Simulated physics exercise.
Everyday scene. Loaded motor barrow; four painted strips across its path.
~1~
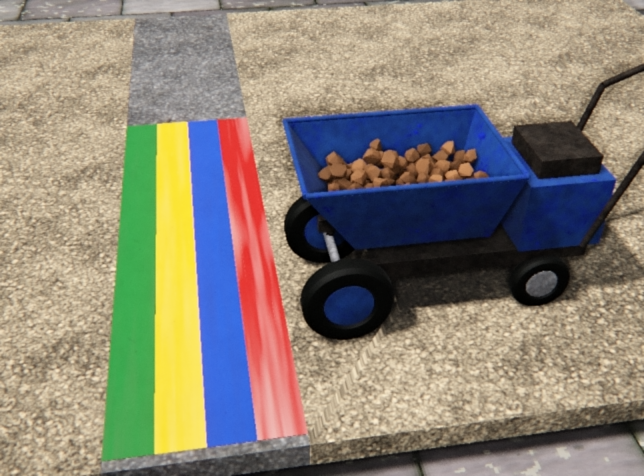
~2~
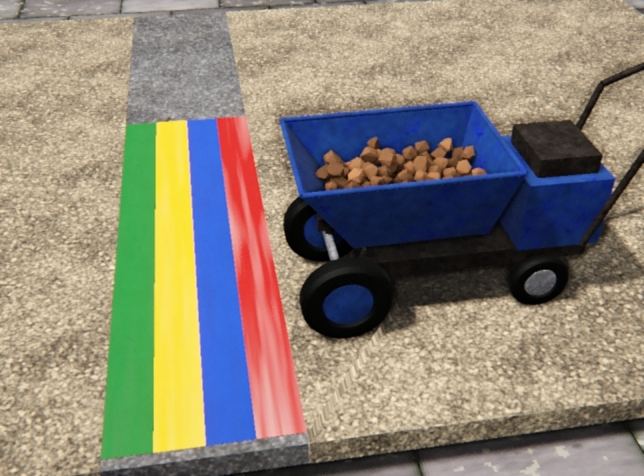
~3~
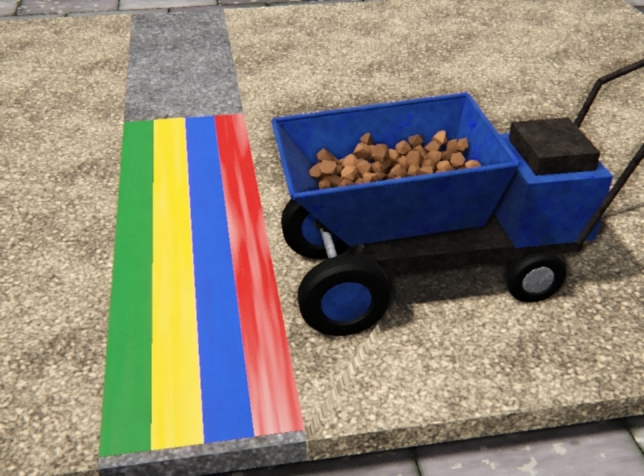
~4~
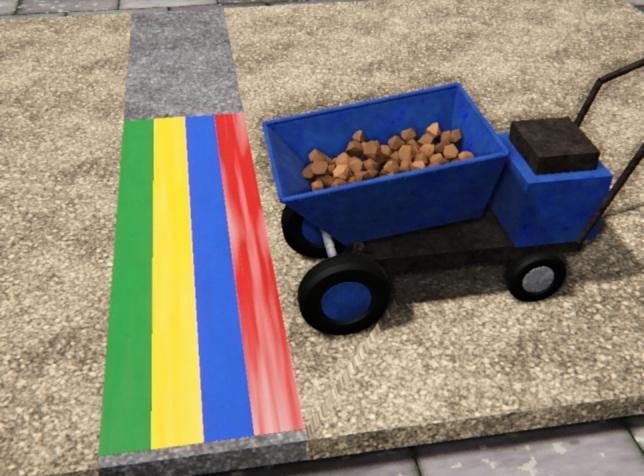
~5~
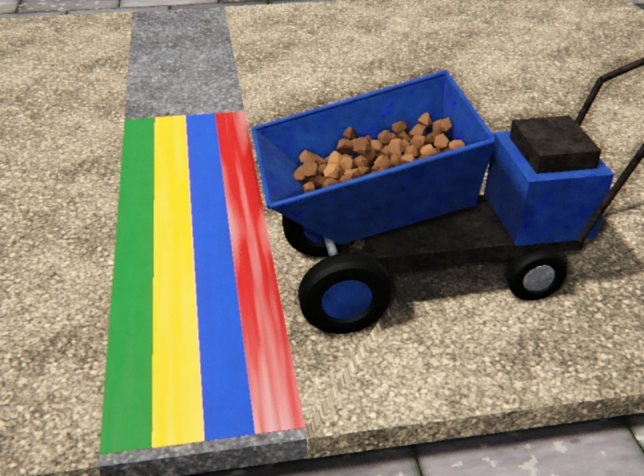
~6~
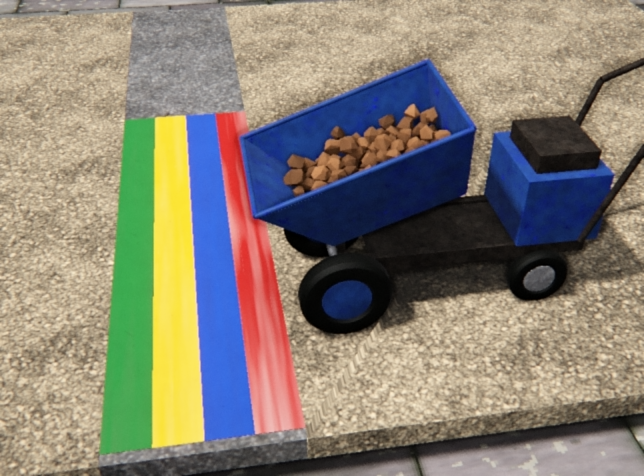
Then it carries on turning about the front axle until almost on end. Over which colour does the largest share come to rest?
The largest share rests over yellow.
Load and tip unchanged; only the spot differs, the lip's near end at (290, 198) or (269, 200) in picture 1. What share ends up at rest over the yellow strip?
First try: Some 30 %; second try: 10 %.
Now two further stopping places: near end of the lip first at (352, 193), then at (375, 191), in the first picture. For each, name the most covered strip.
Going by the pictures, the first try gives blue and the second gives the blue strip.
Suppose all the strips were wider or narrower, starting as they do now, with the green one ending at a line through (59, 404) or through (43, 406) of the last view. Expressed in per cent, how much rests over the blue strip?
Shares: Close to 20 %; close to 30 %.
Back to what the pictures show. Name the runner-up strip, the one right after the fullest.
The second place goes to the green strip.
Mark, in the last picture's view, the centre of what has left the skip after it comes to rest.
Somewhere around (153, 300) in the last picture.
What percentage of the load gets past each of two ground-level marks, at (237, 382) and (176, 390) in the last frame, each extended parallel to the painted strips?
Respectively 80 and 60 %.
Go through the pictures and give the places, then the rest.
Lip of the skip at (306, 197), level; top of the load at (408, 179), clay clods; red strip at (274, 378); blue strip at (227, 384); yellow strip at (179, 390); green strip at (131, 396), in the first picture.
Lip of the skip at (302, 196), level; top of the load at (422, 163), in the second picture.
Lip of the skip at (293, 197), tipped barely; top of the load at (428, 166), in the third picture.
Lip of the skip at (282, 201), tipped a little; top of the load at (421, 161), in the fourth picture.
Lip of the skip at (270, 207), tipped a little; top of the load at (429, 152), in the fifth picture.
Lip of the skip at (256, 217), tipped clearly; top of the load at (416, 144); red strip at (271, 372); blue strip at (225, 378); yellow strip at (177, 384); green strip at (129, 390), in the sixth picture.
Soon, skip tipped steeply; all in the skip.
A while on, skip tipped right over; most in the skip; about a quarter over the yellow strip; a stray few over the green strip.
Towards the end, skip tipped right over; about a quarter in the skip; a stray few over the blue strip; about a third over the yellow strip; about a quarter over the green strip; a small part off the paint.
Finally, skip tipped right over; about a quarter in the skip; none over the red strip; a small part over the blue strip; about a third over the yellow strip; about a quarter over the green strip; a small part off the paint.
